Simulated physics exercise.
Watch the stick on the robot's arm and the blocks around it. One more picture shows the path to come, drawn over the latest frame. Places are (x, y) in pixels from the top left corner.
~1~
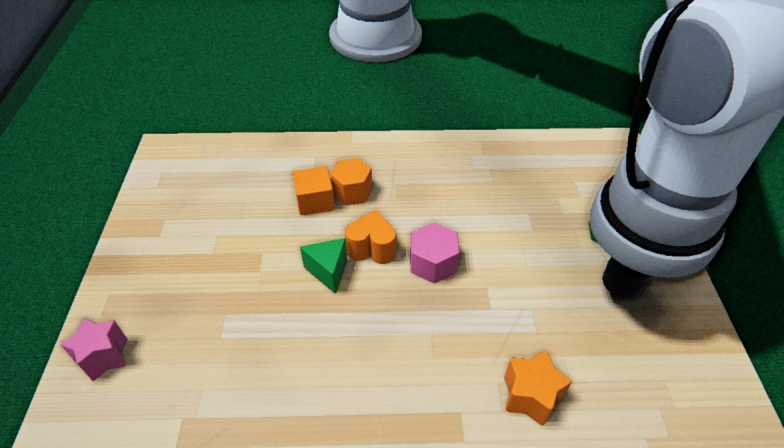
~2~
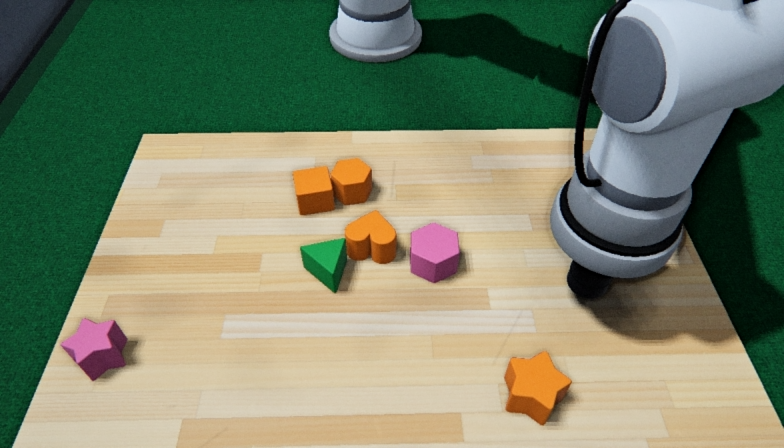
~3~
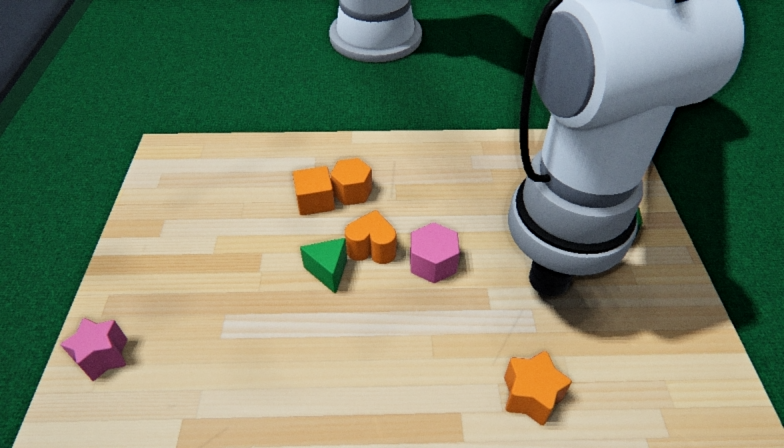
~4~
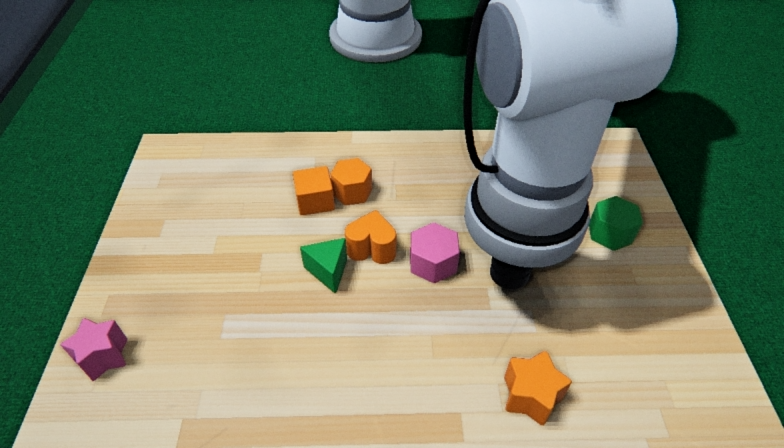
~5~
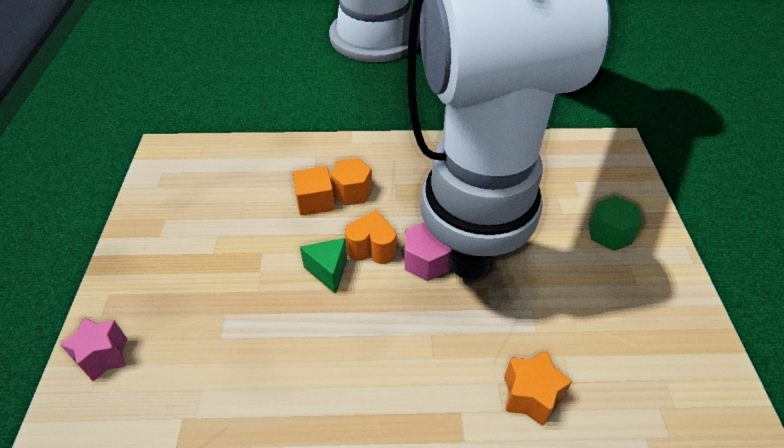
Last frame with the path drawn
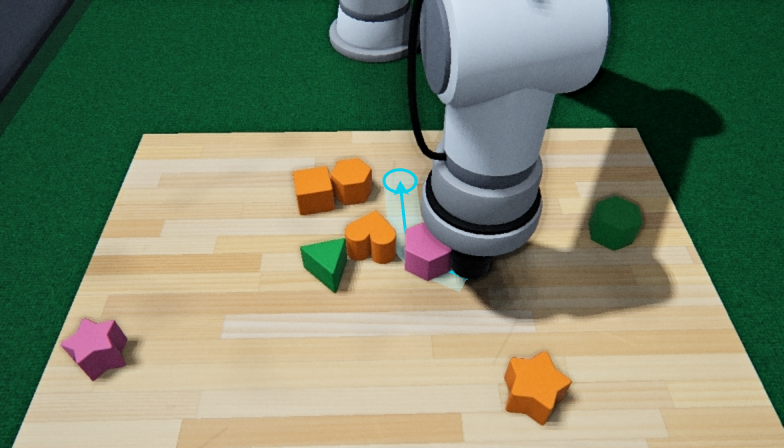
A robot arm moves left across the wooden board and nudges the pink hexagon slightly.
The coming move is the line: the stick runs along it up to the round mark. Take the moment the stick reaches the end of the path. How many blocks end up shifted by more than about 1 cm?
I count two.
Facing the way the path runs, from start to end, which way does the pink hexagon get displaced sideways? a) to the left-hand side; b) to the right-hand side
Letter a.
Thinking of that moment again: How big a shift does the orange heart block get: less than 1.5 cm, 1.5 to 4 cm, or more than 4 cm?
The answer is over 4 cm.
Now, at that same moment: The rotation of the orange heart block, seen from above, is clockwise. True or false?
The claim does not hold.
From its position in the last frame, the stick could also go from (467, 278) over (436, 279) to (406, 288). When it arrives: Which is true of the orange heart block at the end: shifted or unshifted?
It will end up elsewhere.
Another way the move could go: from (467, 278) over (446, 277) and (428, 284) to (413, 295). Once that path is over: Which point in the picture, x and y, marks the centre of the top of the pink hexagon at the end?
The middle of its upper face should be somewhere near (404, 235).
Drawn move, from (467, 278) over (419, 255) and (404, 217) to (400, 181).
The first path, step by step. One third of the way, stick (419, 241); orange heart block (332, 215), turned 20° anticlockwise; pink hexagon (381, 216).
Two thirds of the way, stick (404, 202); orange heart block (318, 212), turned 25° anticlockwise; pink hexagon (362, 198), turned 50° anticlockwise.
At the end, stick (400, 167); orange hexagon still; orange heart block (318, 212), turned 25° anticlockwise; pink hexagon (362, 198), turned 50° anticlockwise.
